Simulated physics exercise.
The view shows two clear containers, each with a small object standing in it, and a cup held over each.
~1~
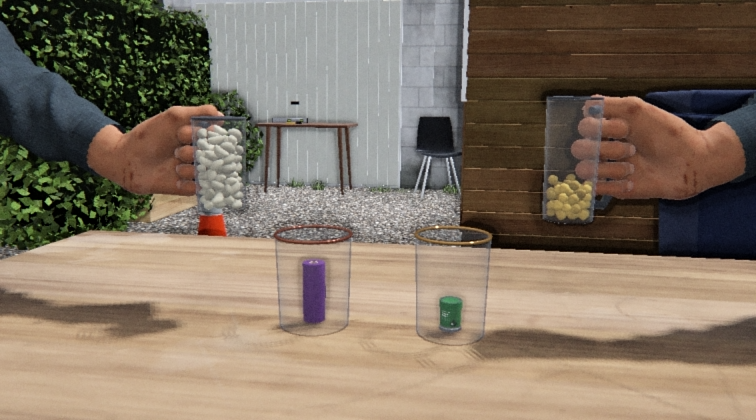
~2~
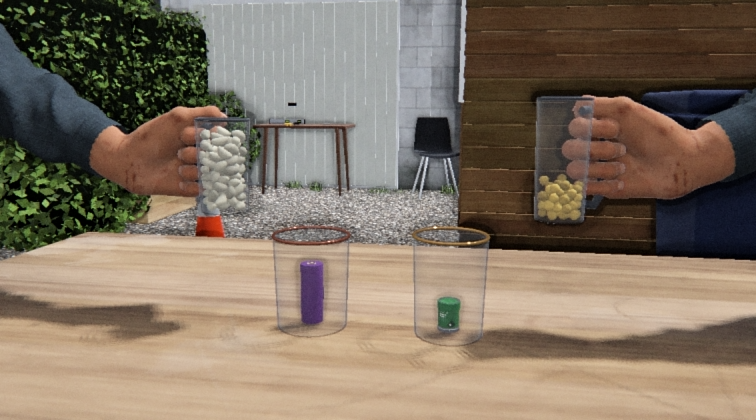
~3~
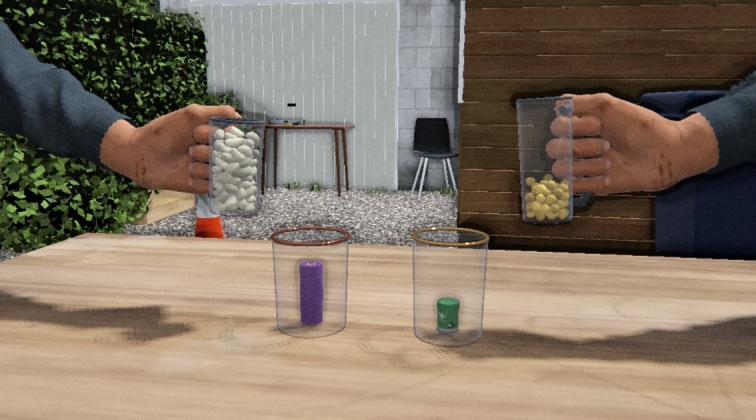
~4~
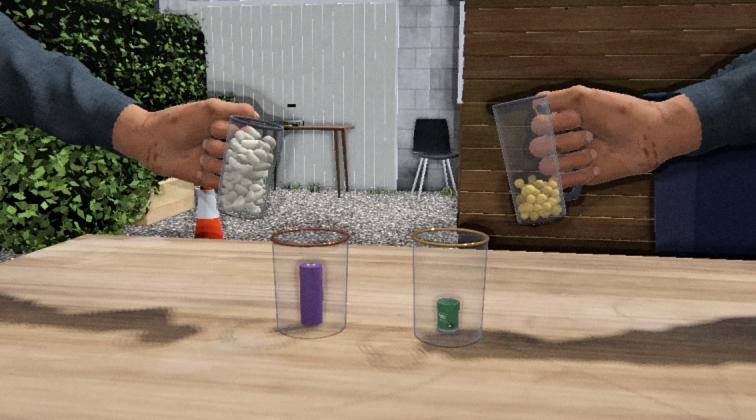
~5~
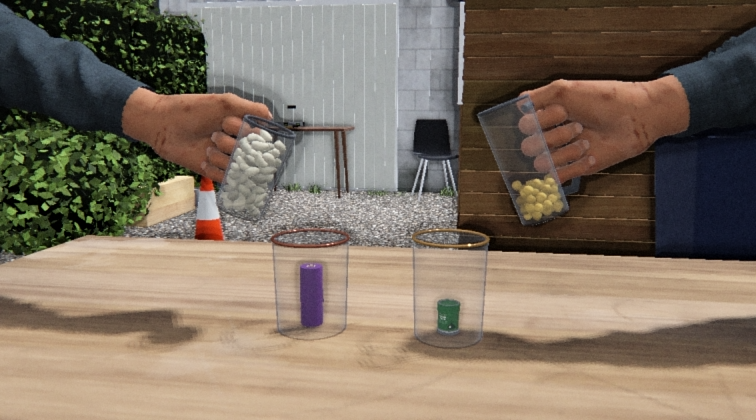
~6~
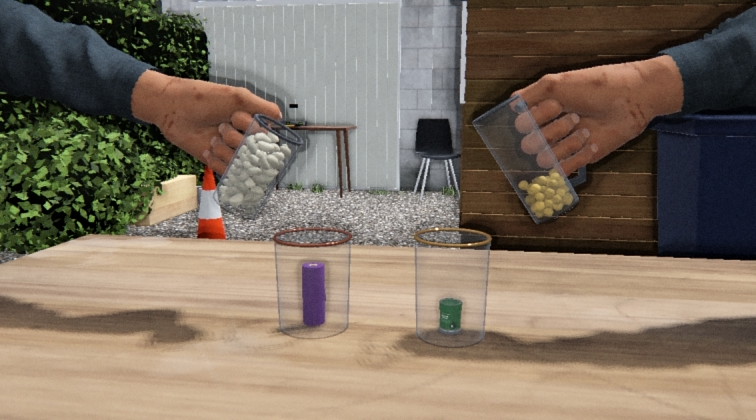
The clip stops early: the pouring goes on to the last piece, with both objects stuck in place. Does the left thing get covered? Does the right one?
Note - left thing top exposed; right thing top exposed.
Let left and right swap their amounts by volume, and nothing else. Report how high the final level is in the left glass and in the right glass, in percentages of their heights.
Expect some 20 for the left and some 50 for the right.
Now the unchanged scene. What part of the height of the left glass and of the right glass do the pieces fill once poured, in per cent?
I'd say the left reaches about 50 in a hundred of its height, and the right about 25 in a hundred.
Then, 0.37 s on from there, left glass empty, all of its cupful still in the cup; right glass empty, all of its cupful still in the cup.
Then, 0.76 s on from there, left glass nearly empty, nearly all of its cupful still in the cup; right glass empty, all of its cupful still in the cup.
Then, 1.23 s on from there, left glass a third full, none of its cupful still in the cup; right glass nearly empty, none of its cupful still in the cup.
In the end, left glass half full (surface near (313, 280)), nothing beside it; right glass a quarter full (surface near (451, 308)), nothing beside it; the left thing is still showing; the right thing is still showing.
